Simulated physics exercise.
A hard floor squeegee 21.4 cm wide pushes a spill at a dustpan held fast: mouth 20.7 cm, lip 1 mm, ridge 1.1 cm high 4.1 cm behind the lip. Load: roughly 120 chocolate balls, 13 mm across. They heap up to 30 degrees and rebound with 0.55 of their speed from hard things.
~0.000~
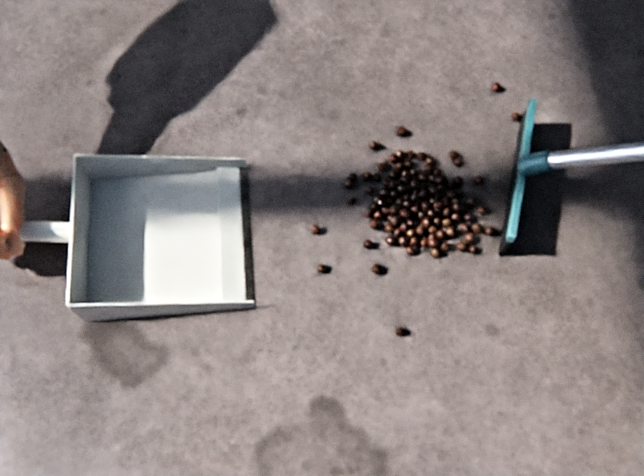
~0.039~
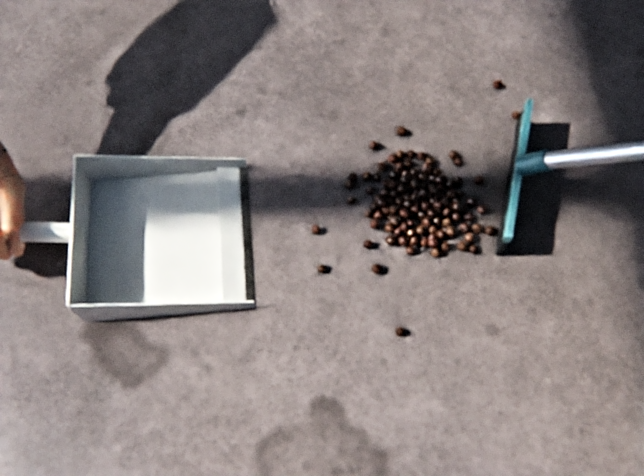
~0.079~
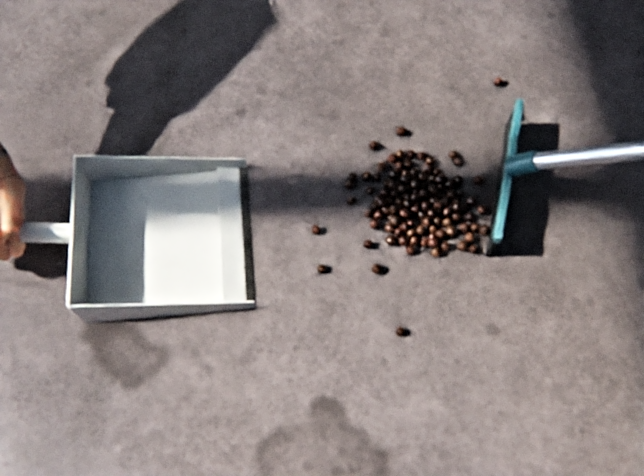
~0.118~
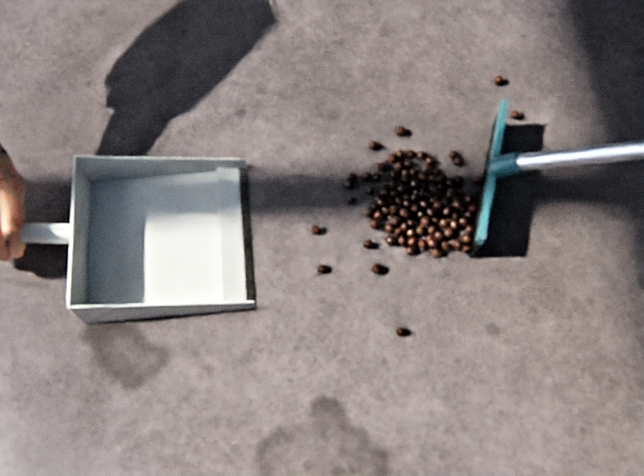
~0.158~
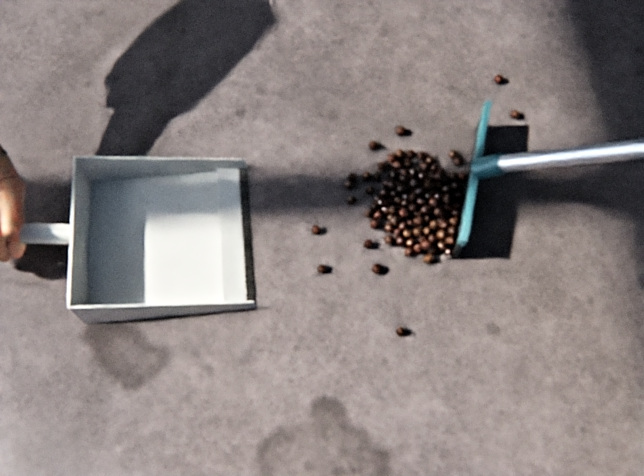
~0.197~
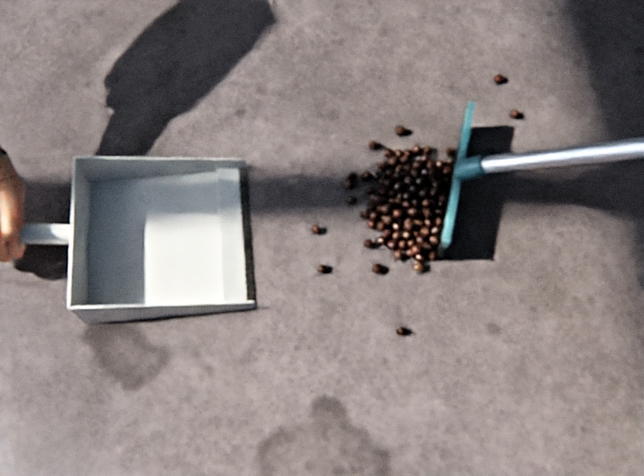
Teal squeegee blade sliding left into a pile of small brown balls, bunching them together, while a hand holds a dustpan still.
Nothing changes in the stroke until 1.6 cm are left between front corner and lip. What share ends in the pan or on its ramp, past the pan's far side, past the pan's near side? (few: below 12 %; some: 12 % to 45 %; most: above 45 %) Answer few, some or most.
Pan some, far side some, near side few.
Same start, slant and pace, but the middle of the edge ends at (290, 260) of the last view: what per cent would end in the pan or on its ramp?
About 15 per cent.
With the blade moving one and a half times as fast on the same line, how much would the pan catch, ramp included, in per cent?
It would be near 30 per cent.
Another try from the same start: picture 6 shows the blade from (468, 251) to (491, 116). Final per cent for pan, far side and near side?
Pan 10, far 25, near 5.
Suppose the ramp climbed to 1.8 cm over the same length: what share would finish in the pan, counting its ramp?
In that case some 15 per cent.
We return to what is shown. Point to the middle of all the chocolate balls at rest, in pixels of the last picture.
At about (253, 189).
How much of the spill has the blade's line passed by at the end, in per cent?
Roughly 10 per cent.
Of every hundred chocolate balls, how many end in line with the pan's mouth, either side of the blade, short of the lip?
Some 40 per cent.
After 0.40 s, middle of the blade 16 cm from the lip; 0 % over the lip, far side 20 %, near side 5 %.
After 0.53 s, middle of the blade 9 cm from the lip; 0 % over the lip, far side 30 %, near side 5 %.
After 0.79 s, middle of the blade 5 cm from the lip; 25 % over the lip, far side 35 %, near side 5 %.
By 1.6 s all is still; pan 20 %, far side 35 %, near side 5 %, in front of the lip or behind the blade 40 %.
